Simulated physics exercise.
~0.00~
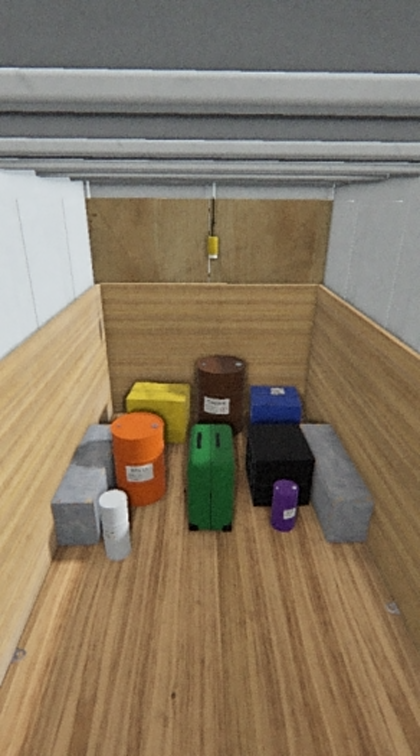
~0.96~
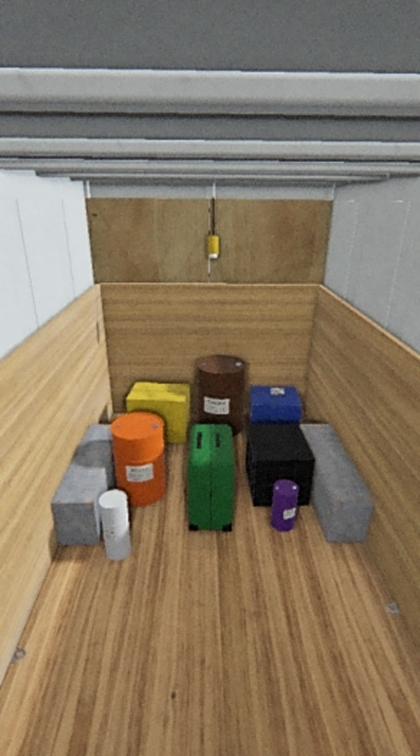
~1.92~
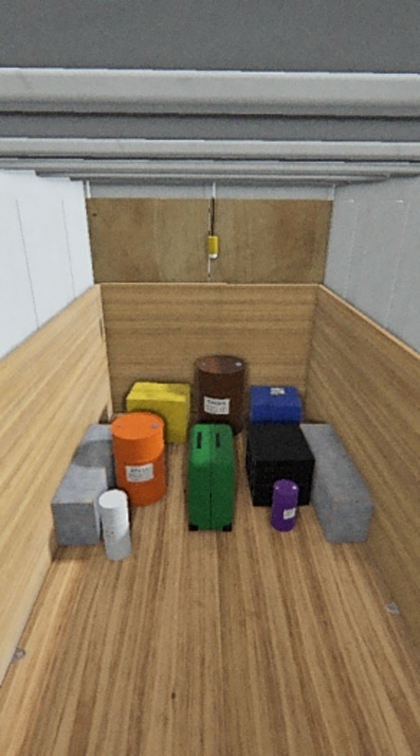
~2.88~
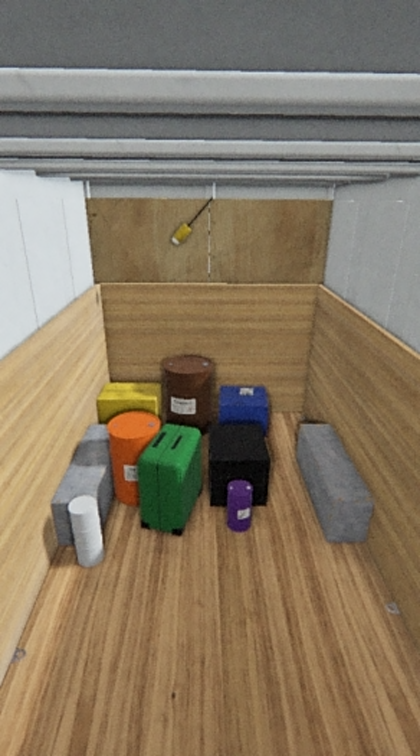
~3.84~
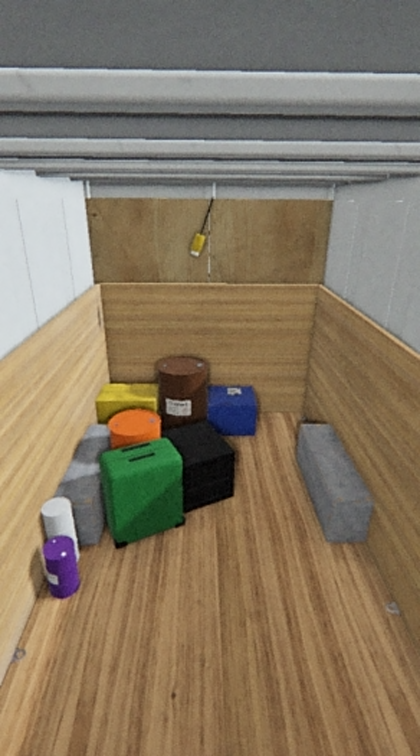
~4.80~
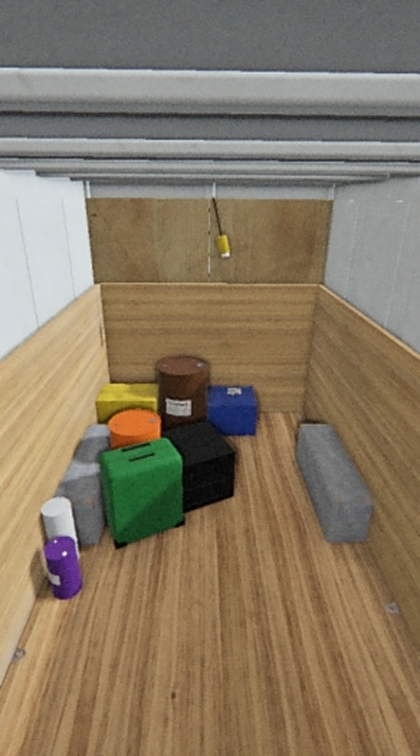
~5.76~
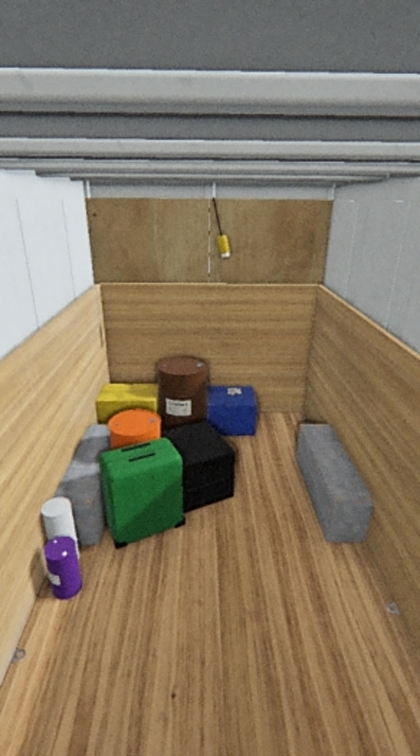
The video shows a wood-lined cargo bay holding boxes, drums, canisters and a green case, all still until the hanging yellow lamp swings and most items slide left. The purple canister ends beside the white one at the left, everything upright, with open floor on the right.
